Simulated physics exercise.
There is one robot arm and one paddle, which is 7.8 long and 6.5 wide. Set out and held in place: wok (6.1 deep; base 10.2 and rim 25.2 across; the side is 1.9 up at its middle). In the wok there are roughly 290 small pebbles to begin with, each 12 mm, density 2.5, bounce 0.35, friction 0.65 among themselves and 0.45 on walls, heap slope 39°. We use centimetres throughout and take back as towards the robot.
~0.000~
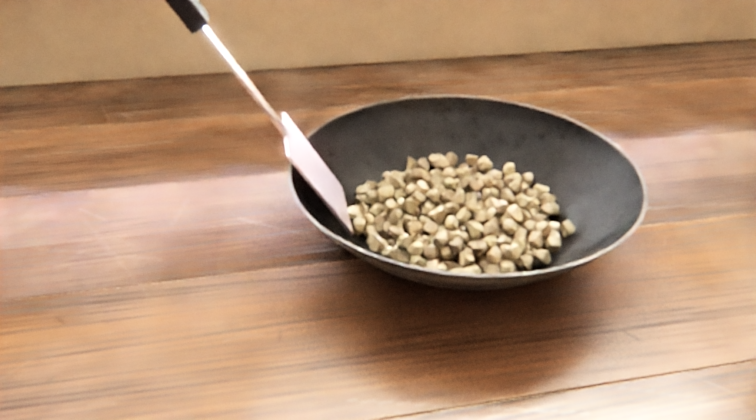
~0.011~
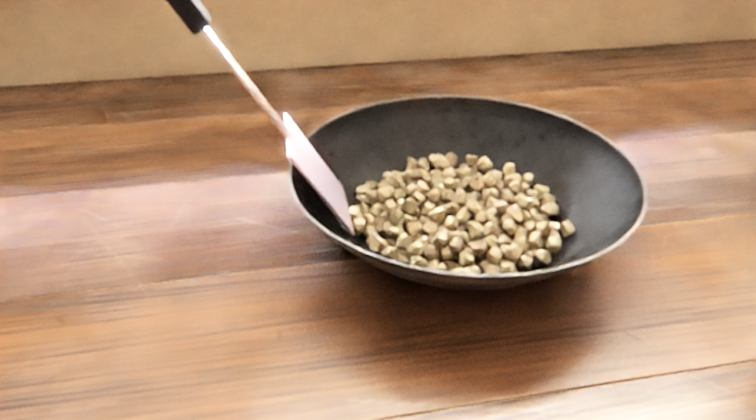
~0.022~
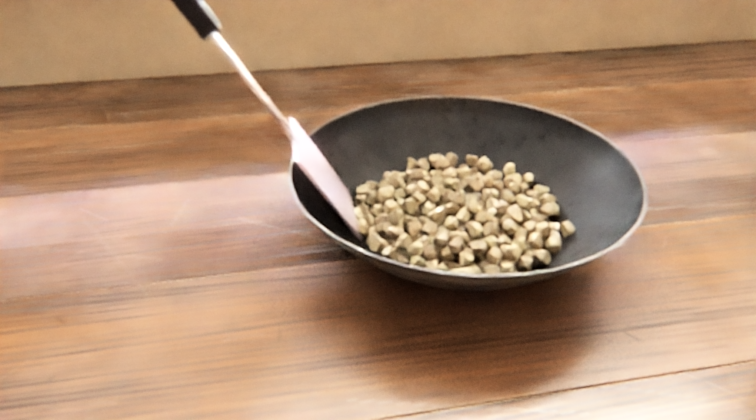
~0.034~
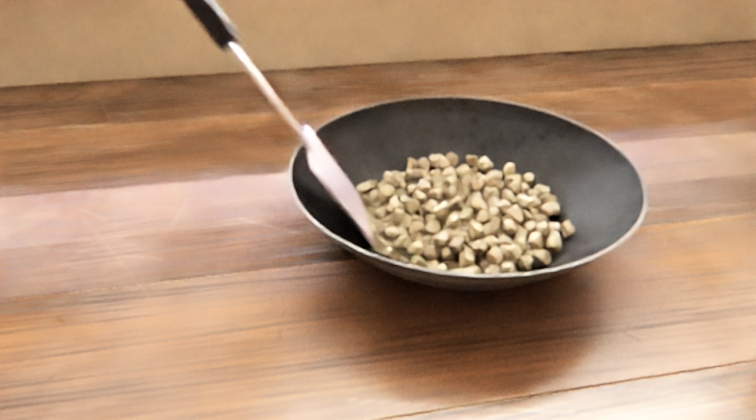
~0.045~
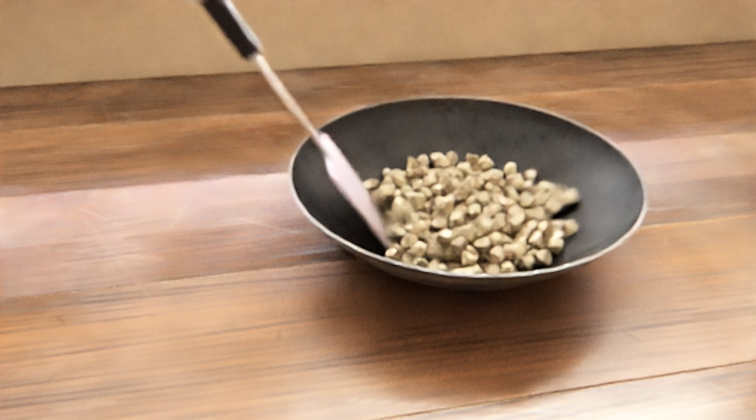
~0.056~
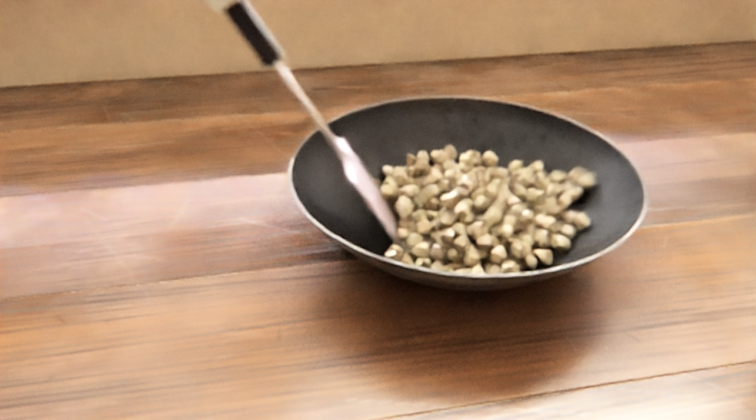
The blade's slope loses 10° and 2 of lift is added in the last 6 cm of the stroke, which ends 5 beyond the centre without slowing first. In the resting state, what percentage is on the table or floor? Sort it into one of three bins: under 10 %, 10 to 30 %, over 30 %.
Bin: Under 10 %.
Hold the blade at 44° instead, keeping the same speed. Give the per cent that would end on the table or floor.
Near 5 %.
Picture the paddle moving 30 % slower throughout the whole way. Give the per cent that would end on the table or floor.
About 10 %.
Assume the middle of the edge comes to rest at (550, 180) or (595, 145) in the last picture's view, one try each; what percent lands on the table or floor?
Respectively some 45 and 50 percent end on the table or floor.
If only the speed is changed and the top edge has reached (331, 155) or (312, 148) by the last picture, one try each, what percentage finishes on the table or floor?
Close to 5 per cent in the first try and close to 0 per cent in the second.
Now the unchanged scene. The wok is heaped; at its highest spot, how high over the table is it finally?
It reaches roughly 7.0 cm.
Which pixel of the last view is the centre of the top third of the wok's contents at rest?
The centre sits close to (565, 171).
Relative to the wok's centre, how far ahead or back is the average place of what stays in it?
Ahead, by about 5.0 cm.
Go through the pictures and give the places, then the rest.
In the first frame, the paddle top edge at (285, 132), sloping 60°; upper third of the load around (458, 206), from x 355 to 565, top at y 160; 289 in the wok.
In the second frame, the paddle top edge at (287, 133), sloping 60°; upper third of the load around (458, 206), from x 355 to 565, top at y 160.
In the third frame, the paddle top edge at (294, 138), sloping 60°; upper third of the load around (458, 206), from x 355 to 565, top at y 160.
In the fourth frame, the paddle top edge at (310, 146), sloping 60°; upper third of the load around (460, 205), from x 365 to 565, top at y 160.
In the fifth frame, the paddle top edge at (328, 153), sloping 60°; upper third of the load around (468, 200), from x 365 to 570, top at y 160.
In the sixth frame, the paddle top edge at (346, 158), sloping 60°; upper third of the load around (477, 195), from x 365 to 585, top at y 155; 289 in the wok.
After 0.08 s, sloping 60°, highest piece 7 above the table; 289 in the wok.
After 0.11 s, sloping 56°, highest piece 10 above the table; 285 in the wok, 4 on the blade or in flight.
After 0.32 s, sloping 50°, highest piece 7 above the table; 271 in the wok, 15 on the table or floor, 3 on the blade or in flight.
After 1.37 s, sloping 50°, highest piece 7 above the table; 271 in the wok, 18 on the table or floor.
In the end, 271 in the wok, 18 on the table or floor. That is 6 % on the table or floor.
